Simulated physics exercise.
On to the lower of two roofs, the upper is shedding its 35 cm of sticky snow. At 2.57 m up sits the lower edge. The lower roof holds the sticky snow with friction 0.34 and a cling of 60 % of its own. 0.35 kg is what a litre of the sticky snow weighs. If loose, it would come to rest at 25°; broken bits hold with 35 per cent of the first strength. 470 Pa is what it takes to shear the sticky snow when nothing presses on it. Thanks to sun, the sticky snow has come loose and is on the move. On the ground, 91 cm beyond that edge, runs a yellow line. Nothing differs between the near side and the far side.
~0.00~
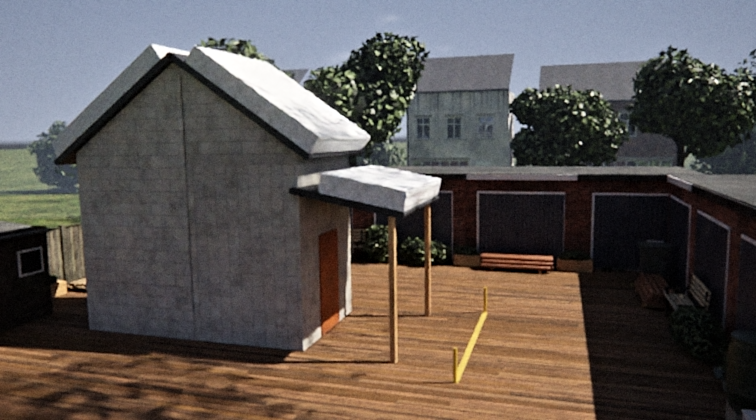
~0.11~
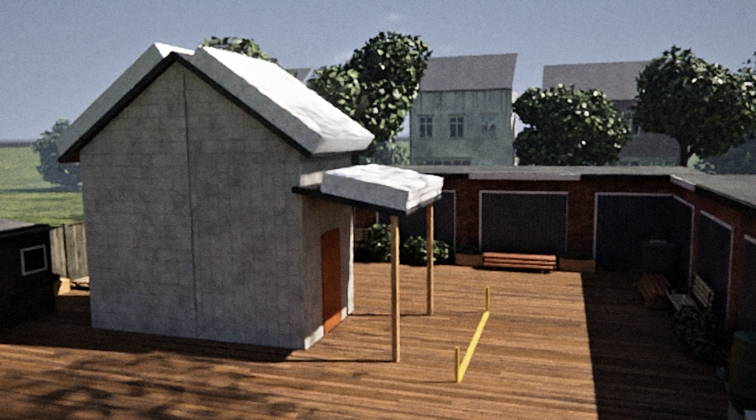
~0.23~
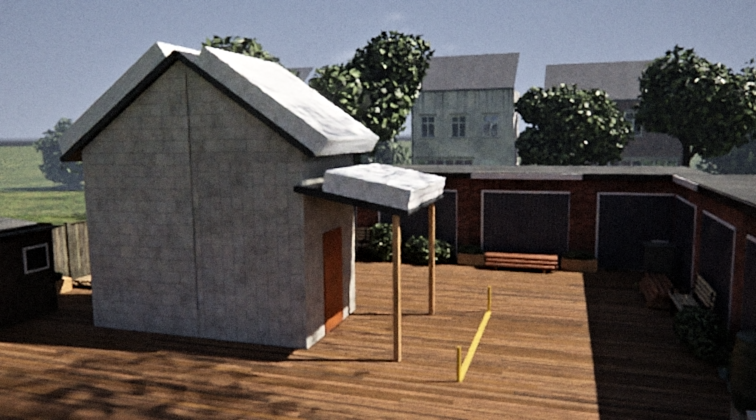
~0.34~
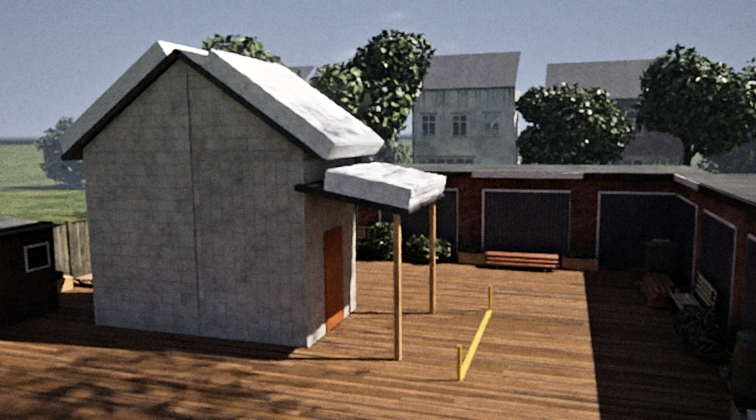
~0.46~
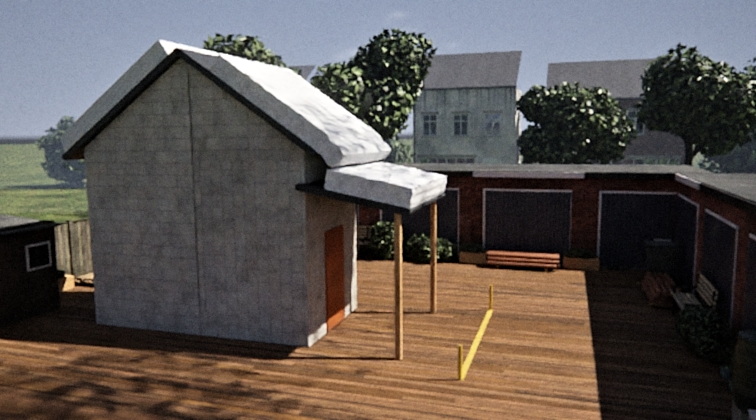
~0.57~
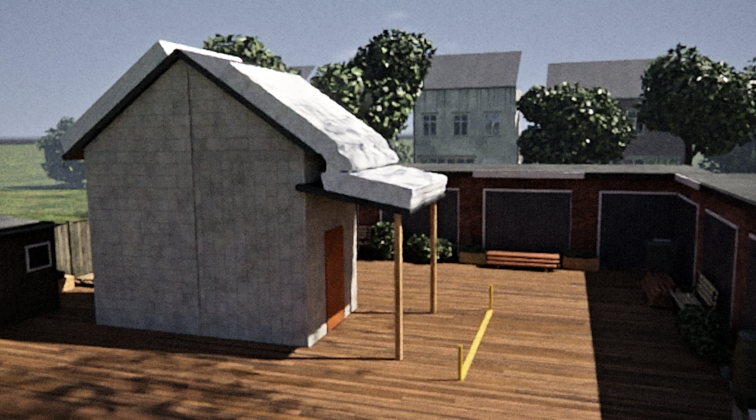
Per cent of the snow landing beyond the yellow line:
Roughly 48 %.
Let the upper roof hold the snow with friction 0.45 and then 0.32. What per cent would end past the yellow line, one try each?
20 %, then 35 %.
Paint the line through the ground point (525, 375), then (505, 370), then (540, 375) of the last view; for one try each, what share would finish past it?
Roughly 25 %, then 30 %, then 20 %.
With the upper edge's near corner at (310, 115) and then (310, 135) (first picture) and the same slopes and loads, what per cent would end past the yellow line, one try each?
Try 1: Near 65 %; try 2: Near 60 %.
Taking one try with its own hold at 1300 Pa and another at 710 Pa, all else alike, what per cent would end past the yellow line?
First try roughly 12 per cent, second try roughly 35 per cent.
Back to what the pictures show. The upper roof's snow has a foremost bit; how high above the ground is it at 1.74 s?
About 0.6 m.
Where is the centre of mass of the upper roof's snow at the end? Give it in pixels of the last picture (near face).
That point lands roughly at (474, 305).
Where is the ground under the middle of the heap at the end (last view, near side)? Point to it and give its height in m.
You'd find it near (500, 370), piled some 0.4 m high.
After 1.10 s, none is below the lower edge and 0 % is past the line.
After 1.74 s, 31 % is below the lower edge and 16 % is past the line.
After 2.37 s, 63 % is below the lower edge and 45 % is past the line.
After 3.00 s, 66 % is below the lower edge and 48 % is past the line.
After 3.80 s, at the end, 66 % is below the lower edge and 48 % is past the line.
